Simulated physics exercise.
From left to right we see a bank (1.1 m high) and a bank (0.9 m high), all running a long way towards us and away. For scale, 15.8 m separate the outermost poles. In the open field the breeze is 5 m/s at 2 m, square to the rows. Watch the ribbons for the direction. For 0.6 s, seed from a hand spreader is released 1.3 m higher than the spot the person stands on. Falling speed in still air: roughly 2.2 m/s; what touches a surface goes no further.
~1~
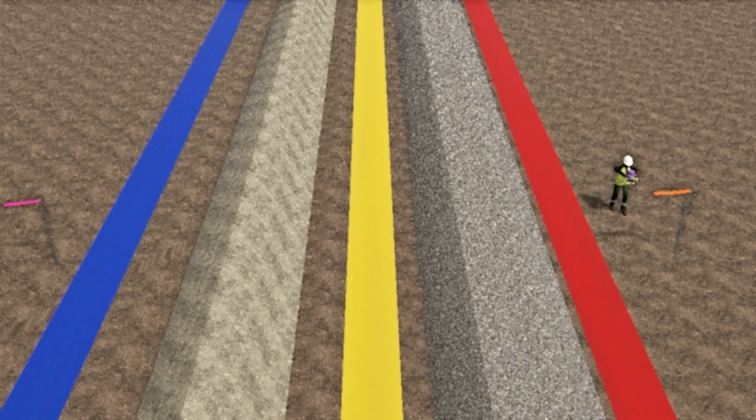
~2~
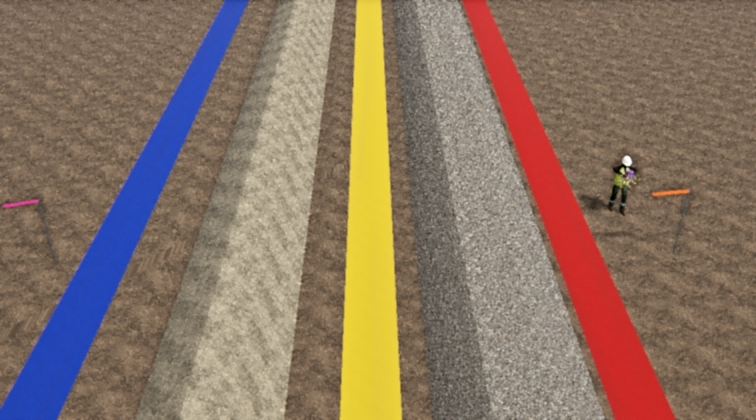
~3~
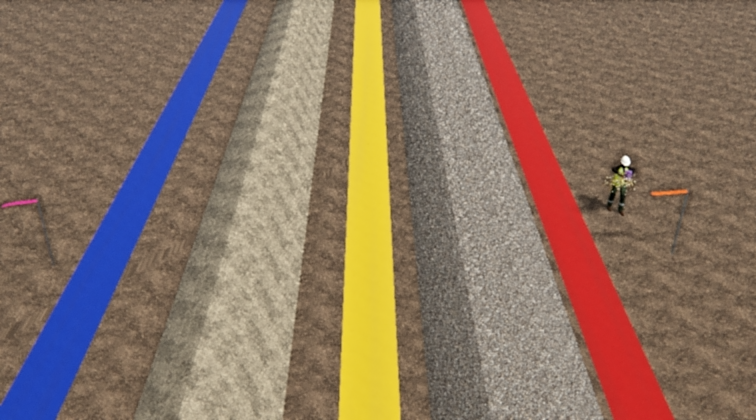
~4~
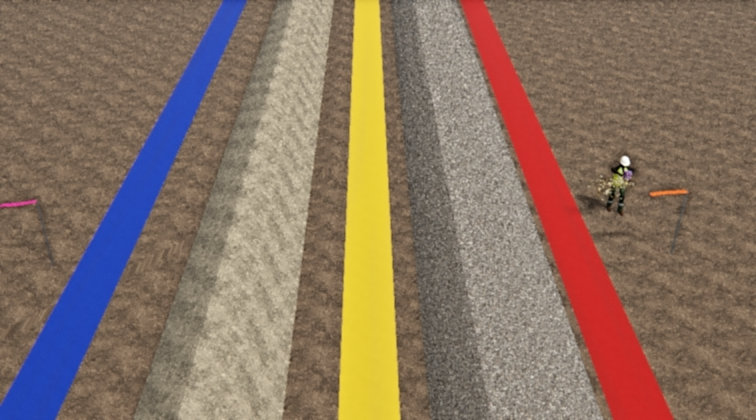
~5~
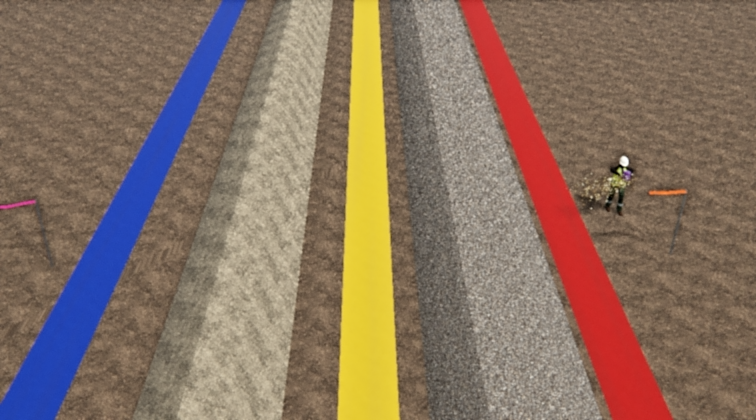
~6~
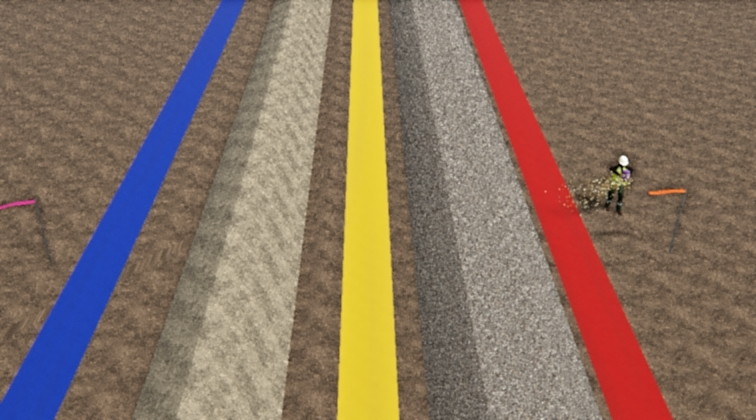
Brown, bare ground seen from above has long strips and banks running away from the viewer. From left to right lie a blue strip, a pale tan bank, a yellow strip, a grey bank and a red strip, with a pink ribbon far left and a white-helmeted person beside an orange ribbon right. Small yellowish specks spread leftward from the person, reaching over the red strip, while the view barely shifts.
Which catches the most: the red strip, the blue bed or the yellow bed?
The red one.
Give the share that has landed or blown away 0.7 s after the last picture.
Near 65 %.
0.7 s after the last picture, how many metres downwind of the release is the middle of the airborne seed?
Roughly 2.0 m.
Then, 0.7 s after the last picture, 63 % is no longer flying here, and 0 % lies on the blue bed, 0 % on the yellow bed and 37 % on the red strip; the middle of what still flies is 0.5 m above the low ground, near (546, 207).
Then, 1.5 s after the last picture, 99 % is no longer flying here, and 0 % lies on the blue bed, 0 % on the yellow bed and 46 % on the red strip.
Then, 3.0 s after the last picture, 100 % is no longer flying here, and 0 % lies on the blue bed, 0 % on the yellow bed and 46 % on the red strip.
Then, 7.5 s after the last picture, 100 % is no longer flying here, and 0 % lies on the blue bed, 0 % on the yellow bed and 46 % on the red strip.
Then, 44.5 s after the last picture, 100 % is no longer flying here, and 0 % lies on the blue bed, 0 % on the yellow bed and 46 % on the red strip.
